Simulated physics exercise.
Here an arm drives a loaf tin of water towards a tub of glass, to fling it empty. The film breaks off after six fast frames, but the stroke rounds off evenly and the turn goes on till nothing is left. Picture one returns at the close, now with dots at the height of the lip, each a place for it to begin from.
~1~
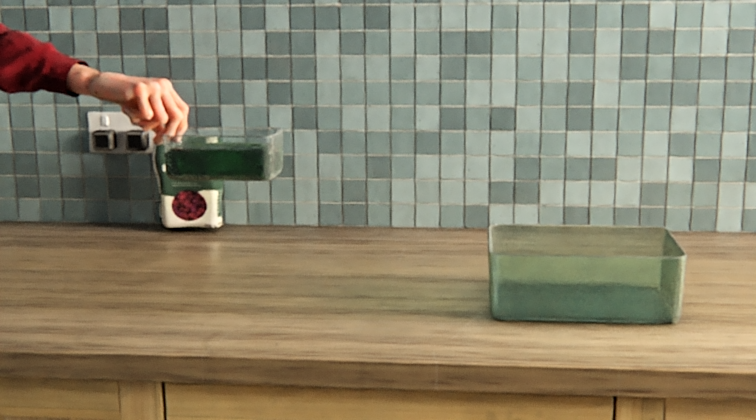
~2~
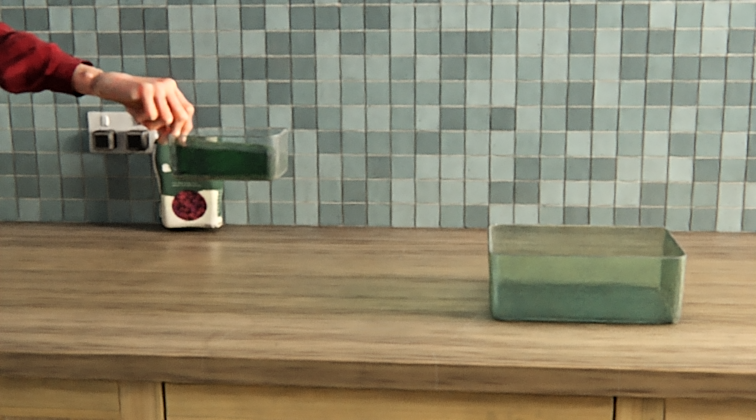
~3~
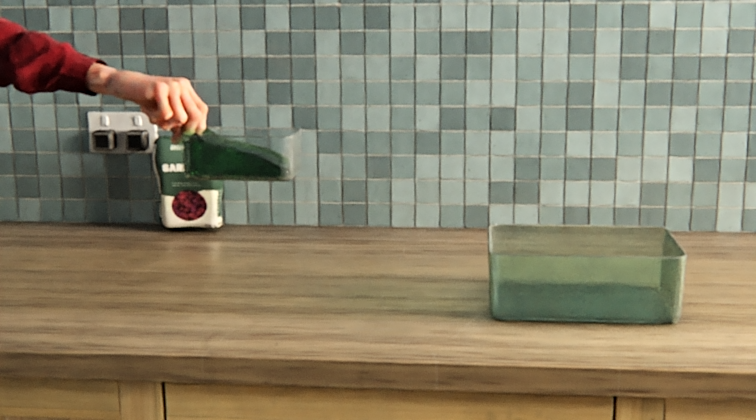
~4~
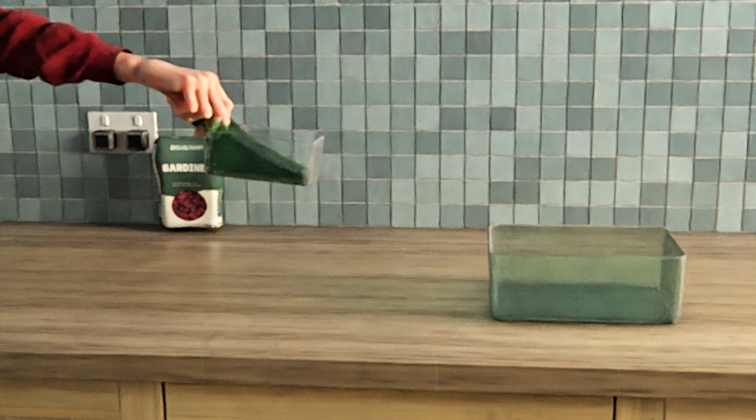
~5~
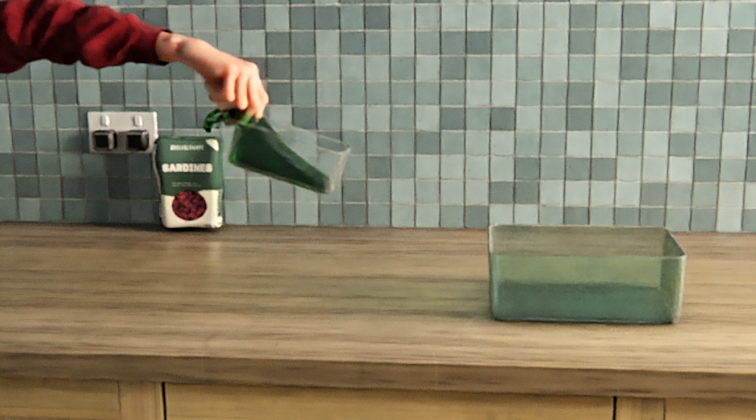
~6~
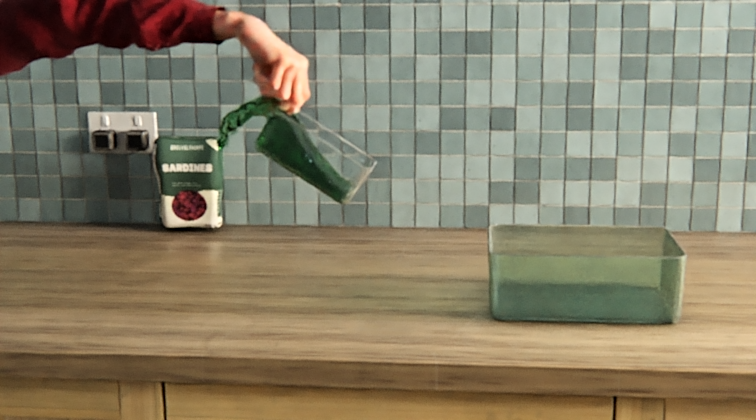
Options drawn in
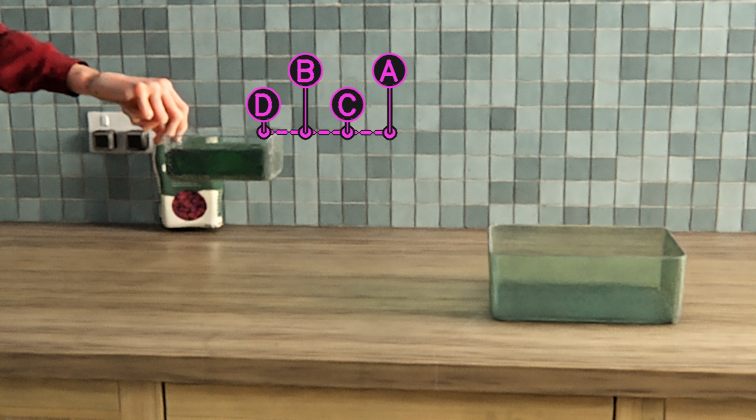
A hand in a red sleeve moves a clear container of green liquid rightward above a wooden counter, tilting it increasingly as liquid streams out over its left rim, while a glass tub sits at the right.
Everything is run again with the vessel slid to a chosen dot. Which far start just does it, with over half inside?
Dot C.
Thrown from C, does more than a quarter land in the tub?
Yes, it does.
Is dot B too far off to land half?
Yes.
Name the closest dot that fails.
It is B.
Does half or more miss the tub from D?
Yes.
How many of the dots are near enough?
Two of them.
On the marked copy, A at (389, 132); B at (305, 132); C at (347, 132); D at (263, 132).
With A, about 78 % lands in the tub, 15 % falls short and 7 % goes beside or beyond.
With B, about 28 % lands in the tub, 67 % falls short and 5 % goes beside or beyond.
With C, about 63 % lands in the tub, 29 % falls short and 8 % goes beside or beyond.
With D, about 12 % lands in the tub, 85 % falls short and 3 % goes beside or beyond.
